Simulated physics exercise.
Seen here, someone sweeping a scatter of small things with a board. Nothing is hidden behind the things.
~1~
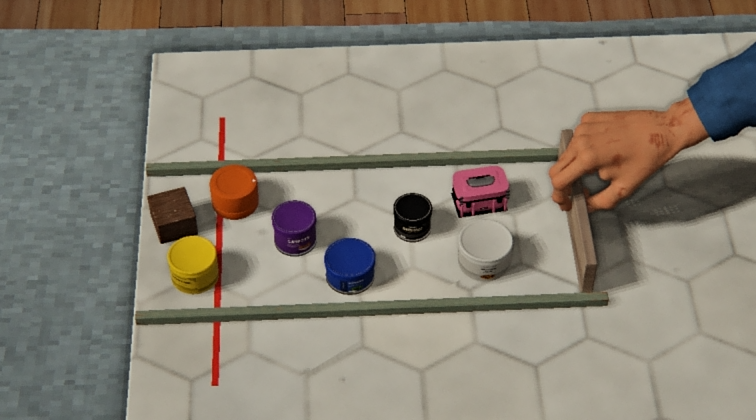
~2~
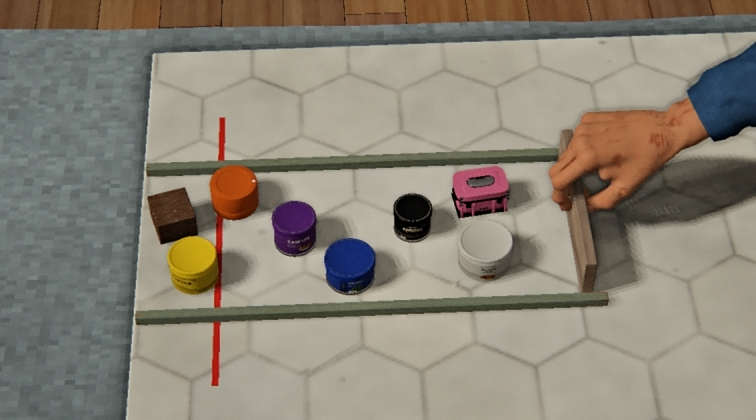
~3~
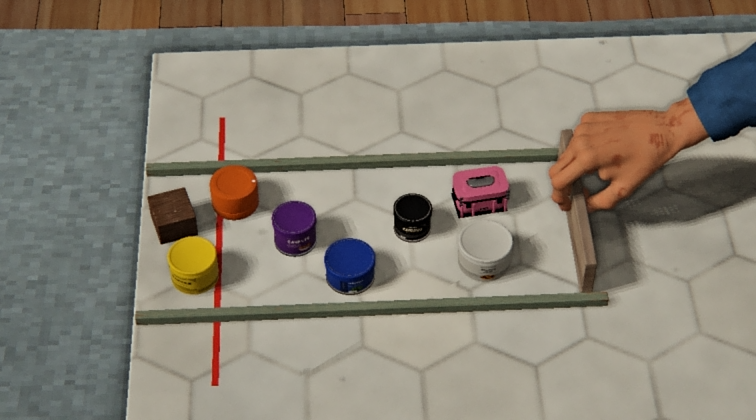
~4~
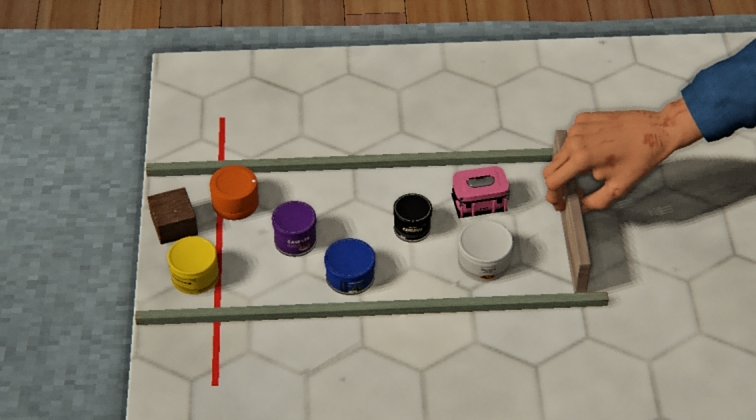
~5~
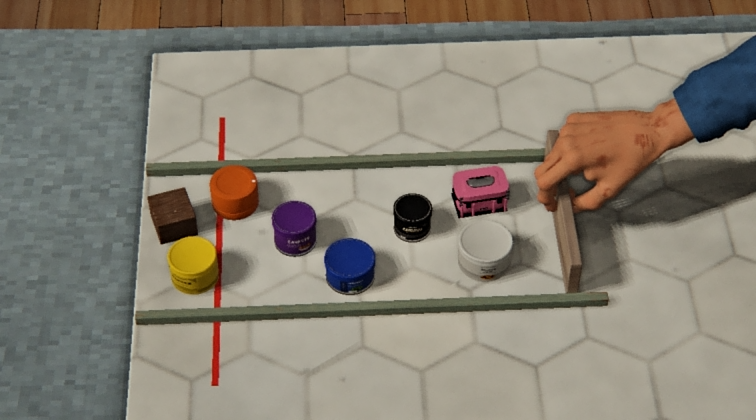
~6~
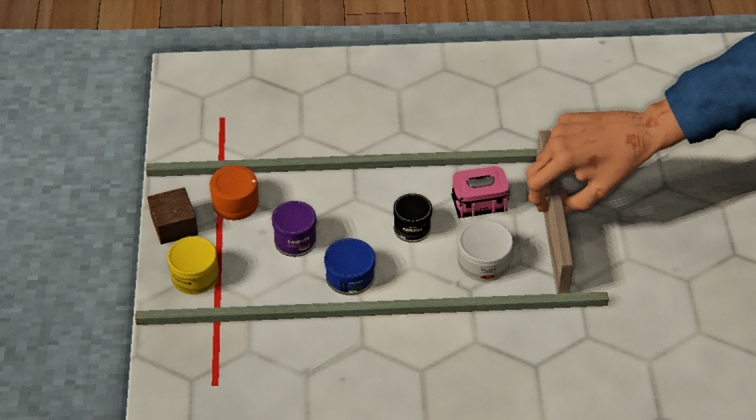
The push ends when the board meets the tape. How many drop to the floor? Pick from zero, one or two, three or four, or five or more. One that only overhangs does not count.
The number that fall off is one or two.
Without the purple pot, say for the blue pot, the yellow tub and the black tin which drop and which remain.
The blue pot holds on, the yellow tub is lost, the black tin remains up.
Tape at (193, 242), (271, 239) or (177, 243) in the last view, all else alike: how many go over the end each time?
Down on the floor: 5, 0 and 5.
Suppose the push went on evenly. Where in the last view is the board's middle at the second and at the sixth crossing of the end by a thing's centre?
Its middle is around (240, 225) and later (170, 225).
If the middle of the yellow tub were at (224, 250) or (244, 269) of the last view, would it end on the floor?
Place by place, it comes down; goes over.
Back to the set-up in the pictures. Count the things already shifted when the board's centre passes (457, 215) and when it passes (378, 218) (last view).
2 and 4.
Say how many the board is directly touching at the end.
It touches 3.
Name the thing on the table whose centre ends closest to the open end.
It is the orange lid.
Soon after, none off yet; brown block at rest near (173, 216); yellow tub at rest near (194, 266); orange lid at rest near (234, 192).
At rest, the number that fall off is one or two; fallen, yellow tub and brown block.
